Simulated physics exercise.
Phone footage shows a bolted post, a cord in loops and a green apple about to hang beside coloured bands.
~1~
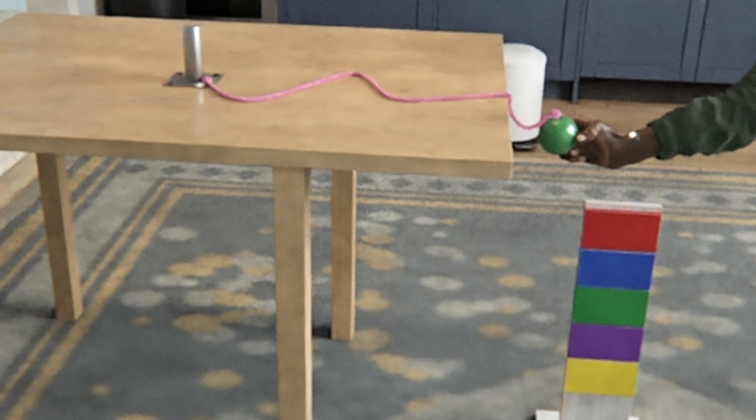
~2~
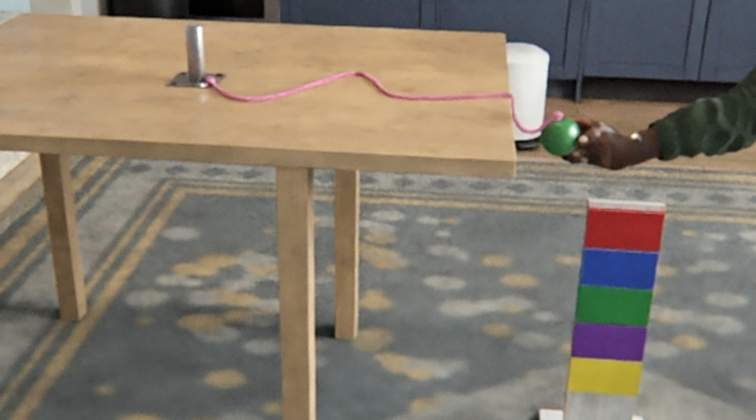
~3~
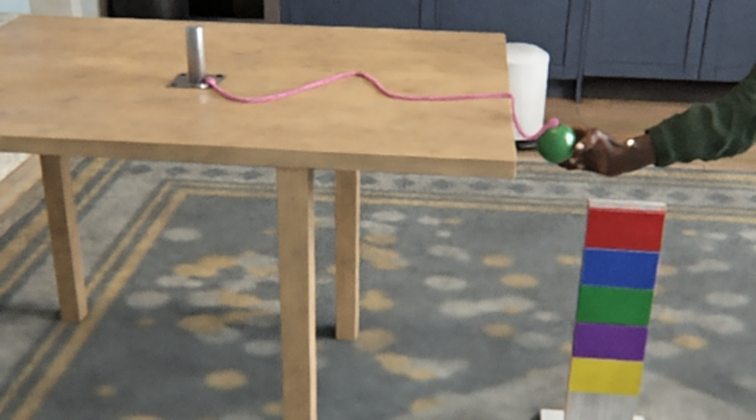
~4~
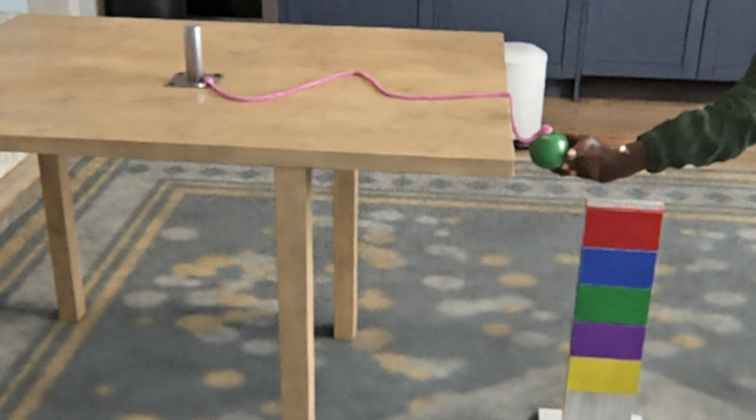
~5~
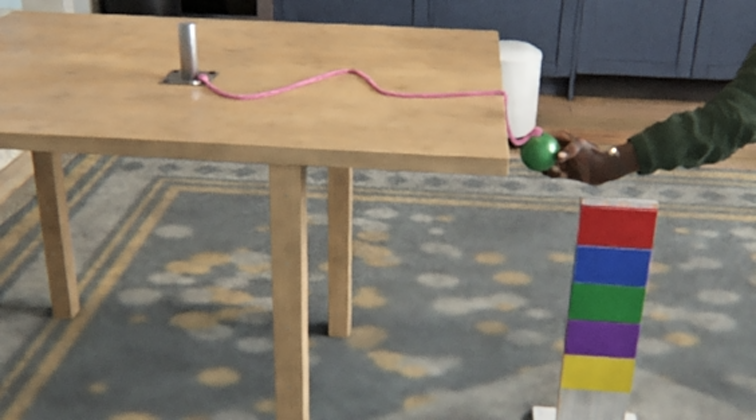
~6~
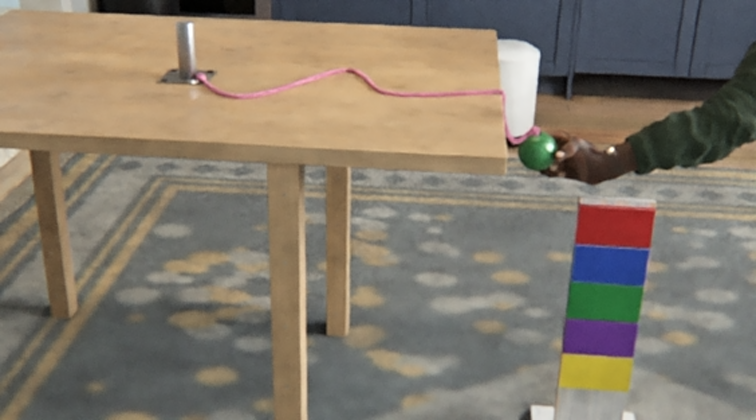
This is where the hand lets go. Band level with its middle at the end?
Green band.
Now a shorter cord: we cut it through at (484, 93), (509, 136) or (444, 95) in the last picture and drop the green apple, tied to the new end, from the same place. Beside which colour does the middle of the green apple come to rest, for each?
Results, first to last: Red; blue; no band.
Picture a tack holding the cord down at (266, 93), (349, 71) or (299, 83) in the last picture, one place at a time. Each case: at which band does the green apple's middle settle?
Each in turn comes out as blue, red, blue.
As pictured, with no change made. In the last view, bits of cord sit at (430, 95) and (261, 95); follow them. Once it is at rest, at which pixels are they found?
At (498, 149), then (302, 82).
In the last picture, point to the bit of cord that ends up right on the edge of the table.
In the last picture it is at roughly (382, 92).
Early on, apple near (458, 285); level with green.
Midway, apple near (503, 301); level with green.
Finally, apple near (491, 304); level with green. Its centre hangs level with the green band.
